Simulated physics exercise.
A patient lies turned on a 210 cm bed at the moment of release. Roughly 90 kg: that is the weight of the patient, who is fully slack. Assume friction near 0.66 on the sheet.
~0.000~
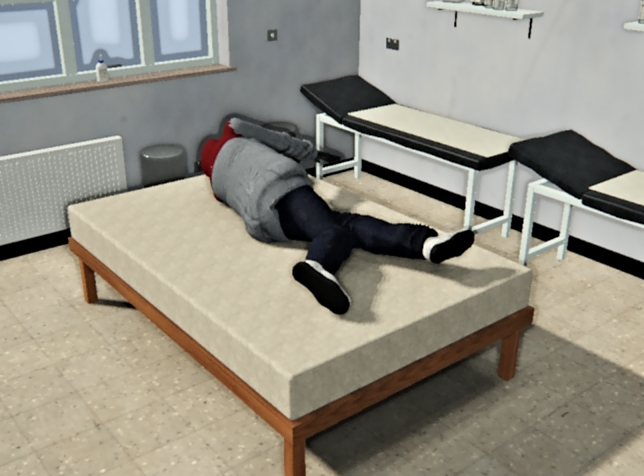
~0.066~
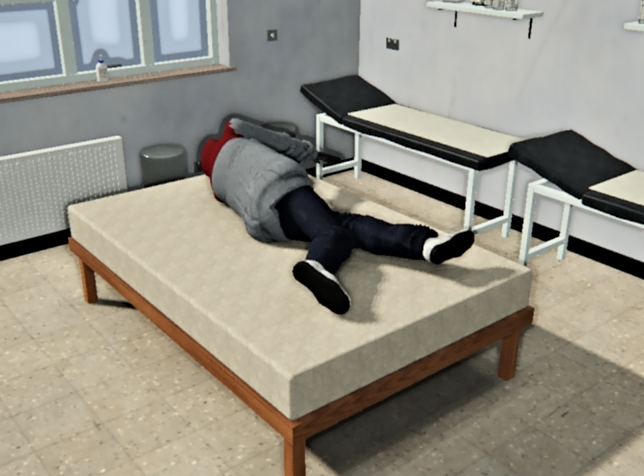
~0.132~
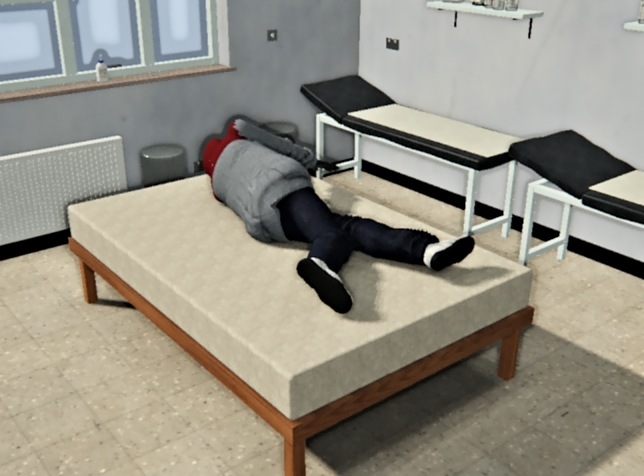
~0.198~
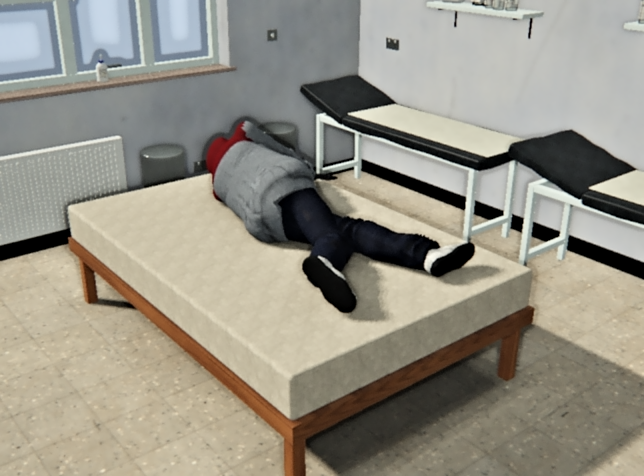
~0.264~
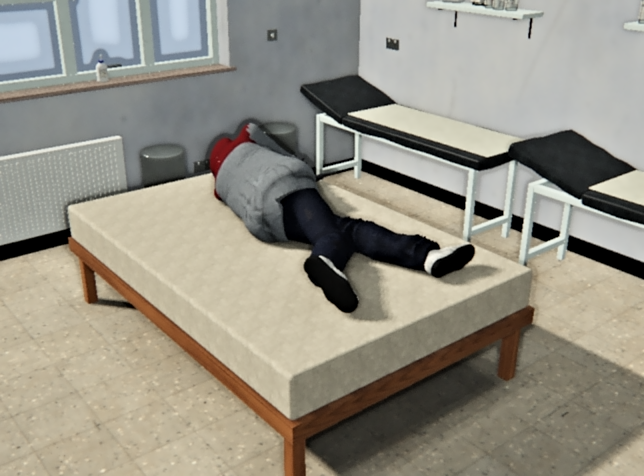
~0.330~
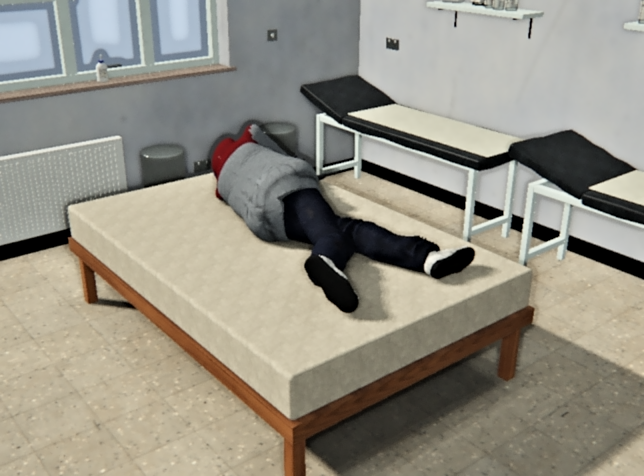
A grey-walled treatment room with a beige tiled floor is seen from above at an angle, with a window at upper left. A person in a red hood, grey top, dark trousers and black shoes lies on a wooden-framed beige bed, near two black-and-cream couches at right. The body rolls slightly chest-down, the upper arm lowers behind it, the legs shift a little, then barely move; the camera stays still.
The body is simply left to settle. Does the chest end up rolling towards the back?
More face down.
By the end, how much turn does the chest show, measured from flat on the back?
The chest finishes turned some 140° from lying flat on its back.
After 0.54 s the chest is turned 120° from lying flat on the back, near (249, 170) in the last picture's view.
After 0.94 s the chest is turned 135° from lying flat on the back, near (255, 170) in the last picture's view.
After 1.54 s the chest is turned 140° from lying flat on the back, near (258, 171) in the last picture's view.
At rest, 2.4 s, chest rolls forwards.
